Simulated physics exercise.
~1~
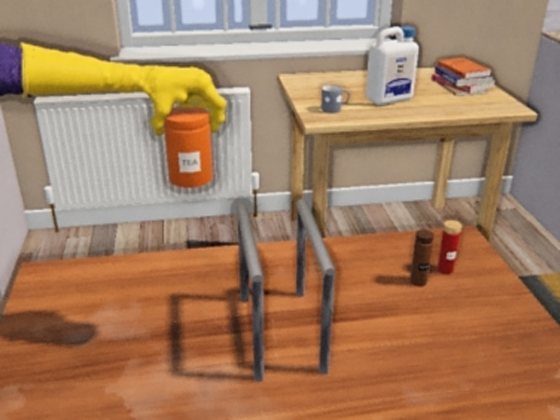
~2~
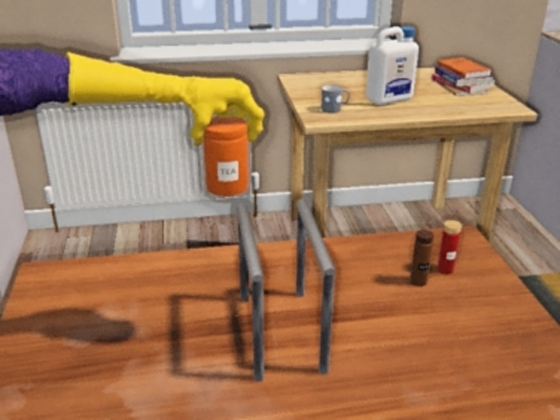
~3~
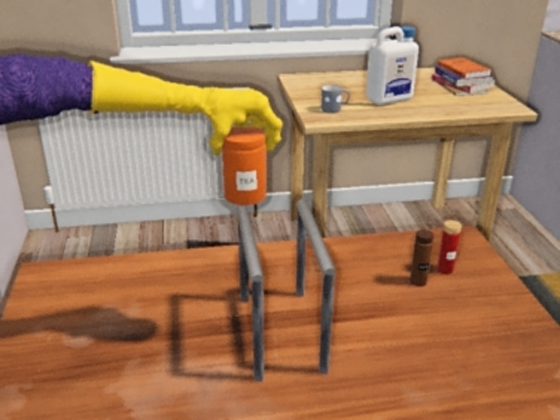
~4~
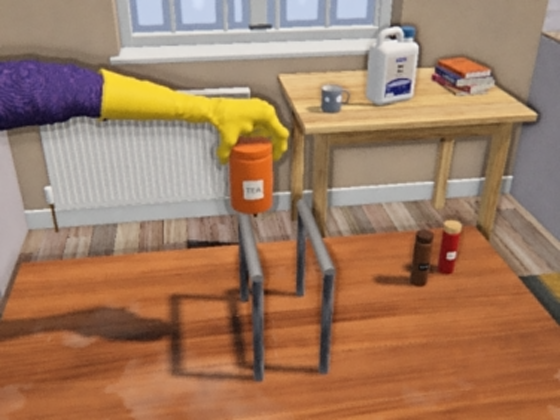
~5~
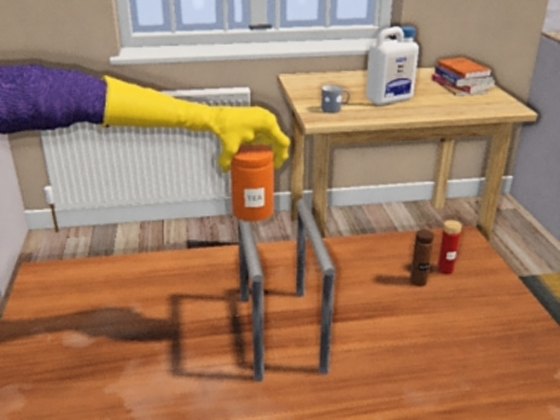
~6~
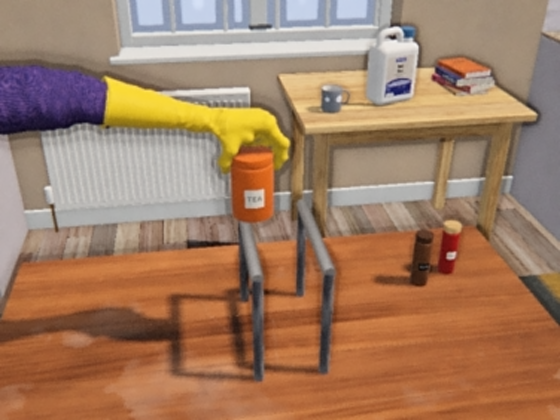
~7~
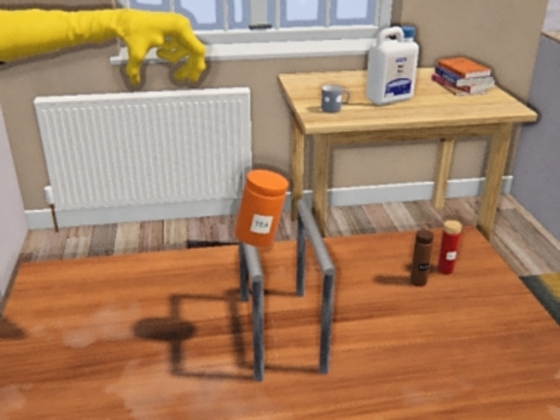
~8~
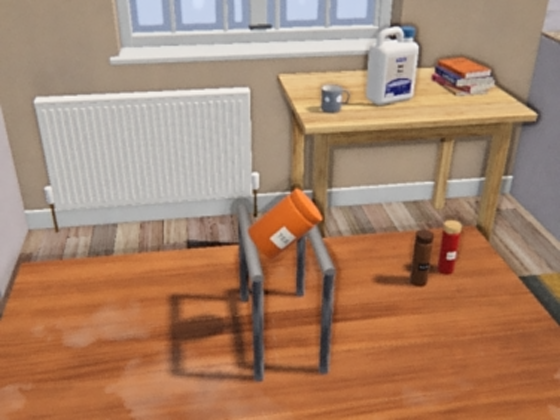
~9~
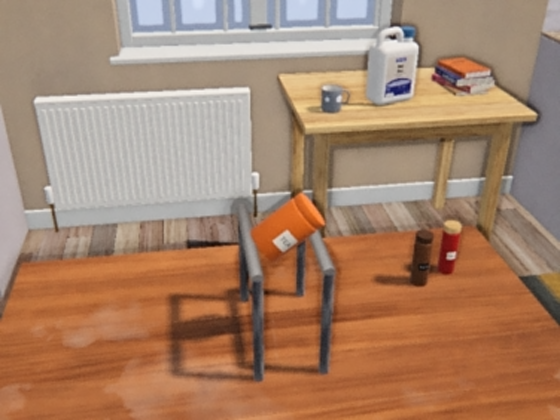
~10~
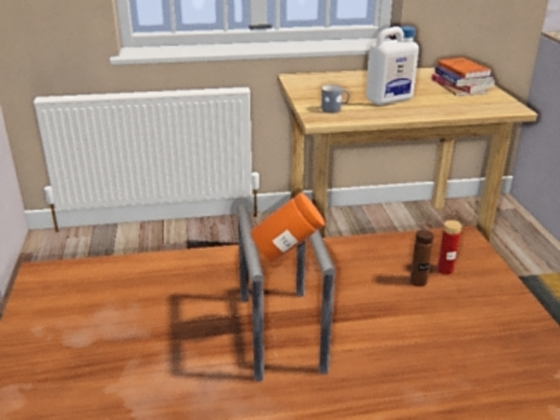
Room with wooden table, yellow-gloved hand carrying orange jar right and releasing it above two metal ledges, jar tipping and lodging between them.
